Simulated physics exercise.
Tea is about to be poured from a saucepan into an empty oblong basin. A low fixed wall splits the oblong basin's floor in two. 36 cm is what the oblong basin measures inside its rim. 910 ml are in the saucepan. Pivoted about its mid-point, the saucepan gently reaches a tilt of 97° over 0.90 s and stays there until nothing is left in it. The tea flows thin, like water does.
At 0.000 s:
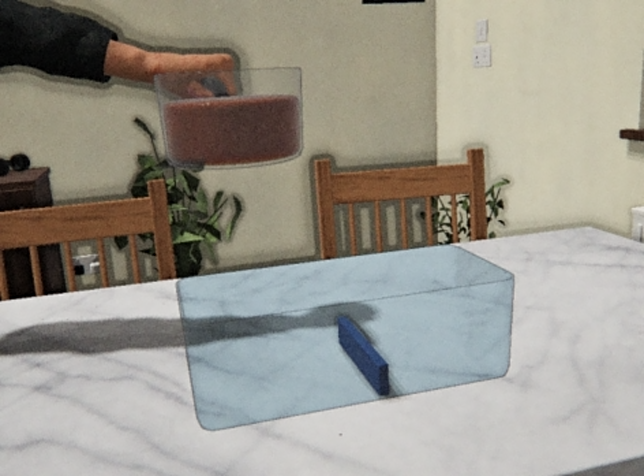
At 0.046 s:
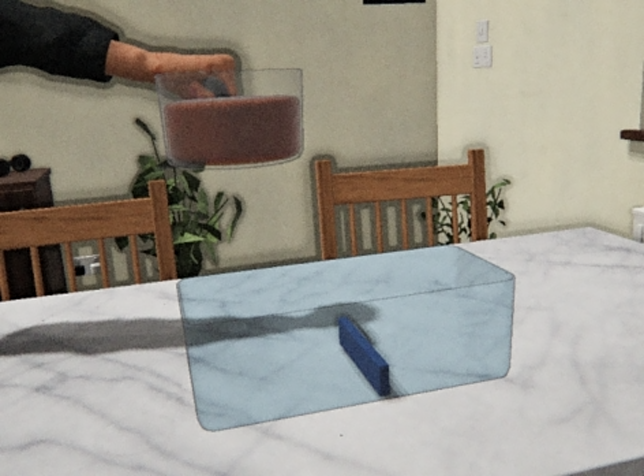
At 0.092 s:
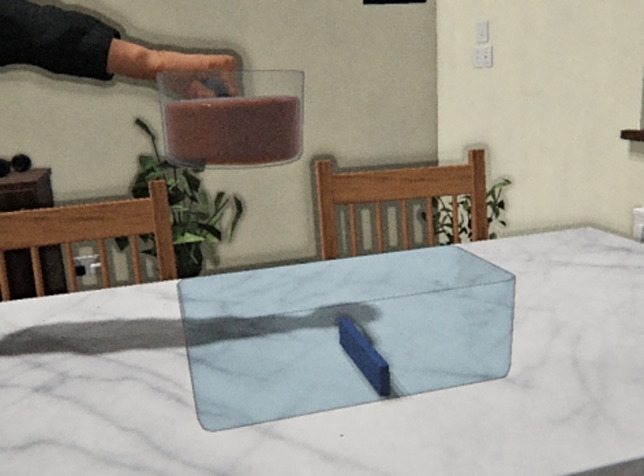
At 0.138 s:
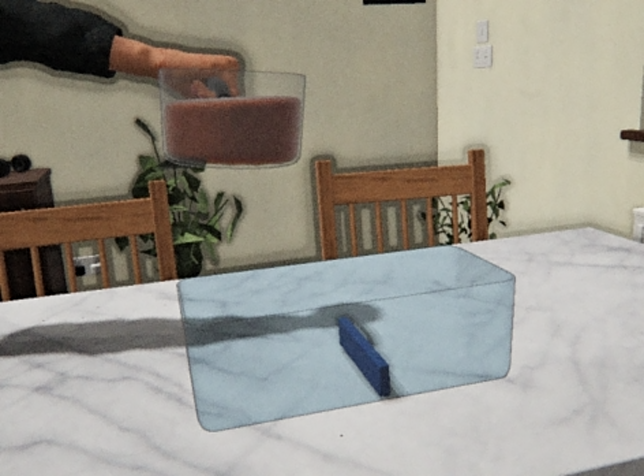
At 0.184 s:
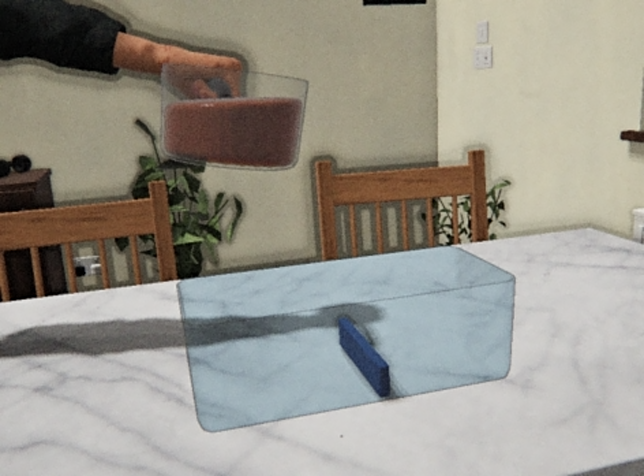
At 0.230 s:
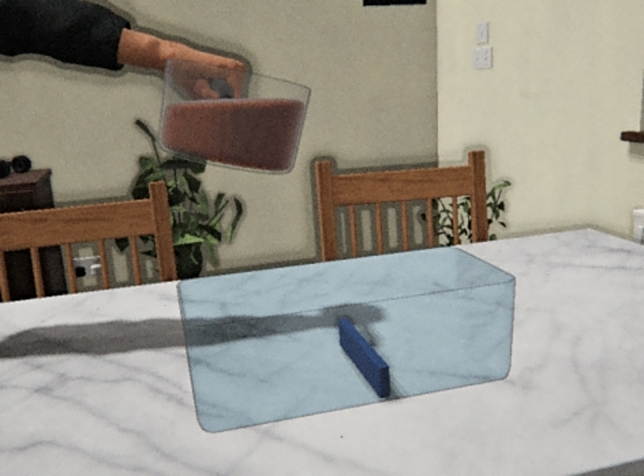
A hand held a clear container of reddish-brown tea above an empty, see-through oblong basin with a blue wall inside, keeping it nearly still at first, then slowly tilting it slightly to the right.
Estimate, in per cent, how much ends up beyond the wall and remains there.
Roughly 75 % ends up beyond the wall.
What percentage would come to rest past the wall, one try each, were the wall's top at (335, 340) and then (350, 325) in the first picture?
Result: 90 per cent, then 85 per cent.
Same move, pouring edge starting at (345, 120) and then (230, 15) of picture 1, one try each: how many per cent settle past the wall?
About 90 %, then about 20 %.
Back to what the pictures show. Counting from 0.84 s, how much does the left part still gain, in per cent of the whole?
Near 20 in a hundred.
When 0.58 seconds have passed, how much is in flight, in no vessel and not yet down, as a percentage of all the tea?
Roughly 30 percent.
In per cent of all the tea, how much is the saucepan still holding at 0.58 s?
Roughly 70 %.
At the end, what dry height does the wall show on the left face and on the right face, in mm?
30 mm left, 8 mm right.
By 0.58 s the tilt is 70° and 69 per cent is still to pour, 1 is left of the wall and 1 right of it.
By 0.84 s the tilt is 96° and 20 per cent is still to pour, 3 is left of the wall and 55 right of it.
By 1.11 s the tilt is 97° and 4 per cent is still to pour, 16 is left of the wall and 74 right of it.
By 1.40 s the tilt is 97° and 1 per cent is still to pour, 22 is left of the wall and 76 right of it.
At rest 24 per cent lies left of the wall, 75 right of it and 1 outside.
